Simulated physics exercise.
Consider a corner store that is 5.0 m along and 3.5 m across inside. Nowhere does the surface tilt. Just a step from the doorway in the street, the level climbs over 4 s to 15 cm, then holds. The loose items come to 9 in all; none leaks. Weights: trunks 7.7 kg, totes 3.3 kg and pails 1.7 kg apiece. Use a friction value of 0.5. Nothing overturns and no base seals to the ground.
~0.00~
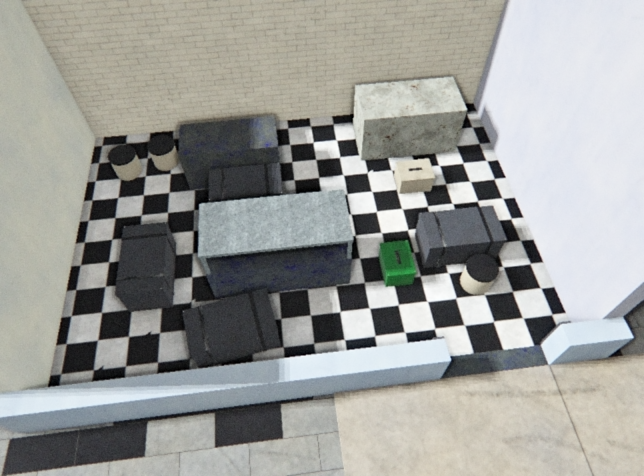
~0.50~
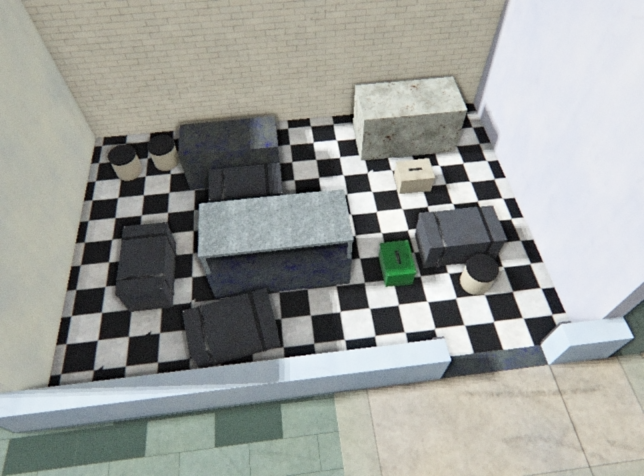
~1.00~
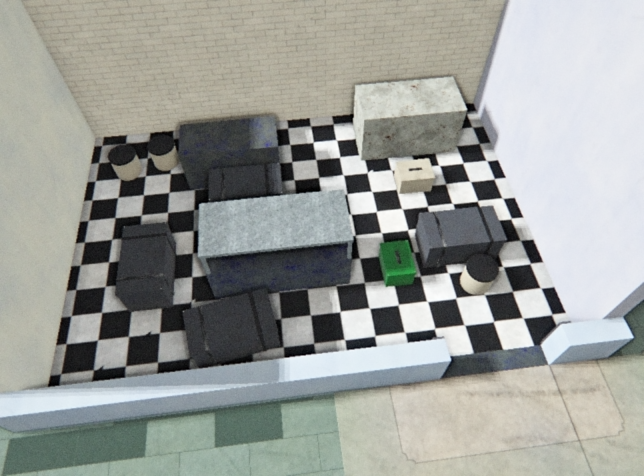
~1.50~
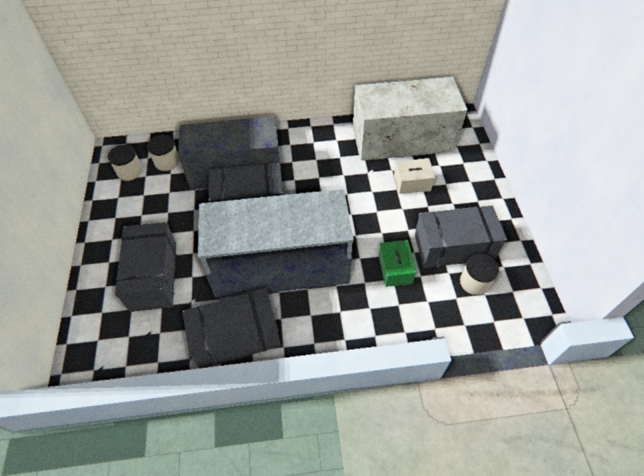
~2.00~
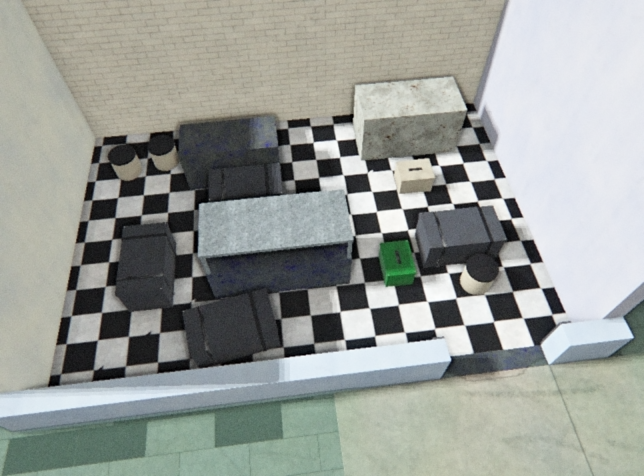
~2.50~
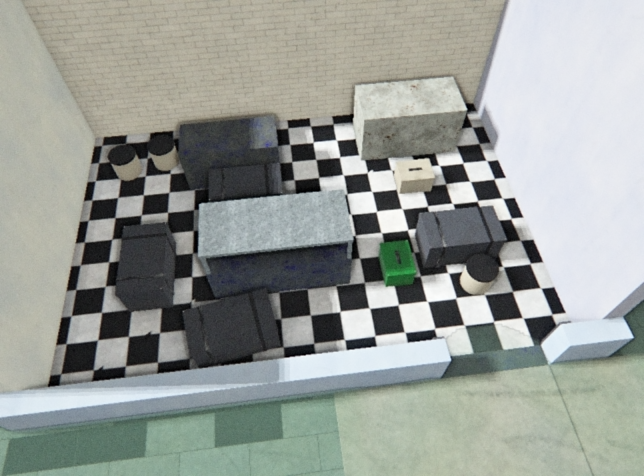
In the checkered-floor store, nothing shifts while the pavement outside turns from grey to green.
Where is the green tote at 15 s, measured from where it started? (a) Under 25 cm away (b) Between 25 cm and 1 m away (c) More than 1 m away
The answer is c.
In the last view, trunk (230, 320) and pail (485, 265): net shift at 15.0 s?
5 cm and 250 cm respectively.
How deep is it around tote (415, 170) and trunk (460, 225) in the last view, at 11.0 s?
Depth approx. 8 cm / 8 cm.
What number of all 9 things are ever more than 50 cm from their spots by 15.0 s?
By my count, 6.
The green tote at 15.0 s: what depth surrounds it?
Somewhere close to 4 cm.
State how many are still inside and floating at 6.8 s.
It comes to 3 of them.
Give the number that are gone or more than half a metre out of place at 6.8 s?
Count: 3.
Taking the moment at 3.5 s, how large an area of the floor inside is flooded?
My estimate is roughly 1.0 m2.
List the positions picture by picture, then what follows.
The green tote at (398, 258) rests on the ground; 0.0 m2 under water; 0 of 9 have shifted, in the first frame.
The green tote at (398, 258) rests on the ground; water covers 0.0 m2; 0 of 9 have shifted, in the second frame.
The green tote at (398, 258) rests on the ground; water covers 0.0 m2; 0 of 9 have shifted, in the third frame.
The green tote at (398, 258) rests on the ground; water covers 0.0 m2; 0 of 9 have shifted, in the fourth frame.
The green tote at (398, 258) rests on the ground; 0.0 m2 under water; 0 of 9 have shifted, in the fifth frame.
The green tote at (398, 258), on the bottom; 0.2 m2 under water; 0 of 9 have shifted, in the sixth frame.
After 3.5 s the green tote is near (398, 258), 0.0 m from its start, aground; 0 afloat.
After 6.8 s the green tote is near (348, 194), 1.0 m from its start, aground; 3 afloat.
After 11.0 s the green tote is near (232, 213), 1.8 m from its start, afloat; 7 afloat.
After 15.0 s the green tote is near (168, 314), 2.3 m from its start, afloat; 9 afloat.
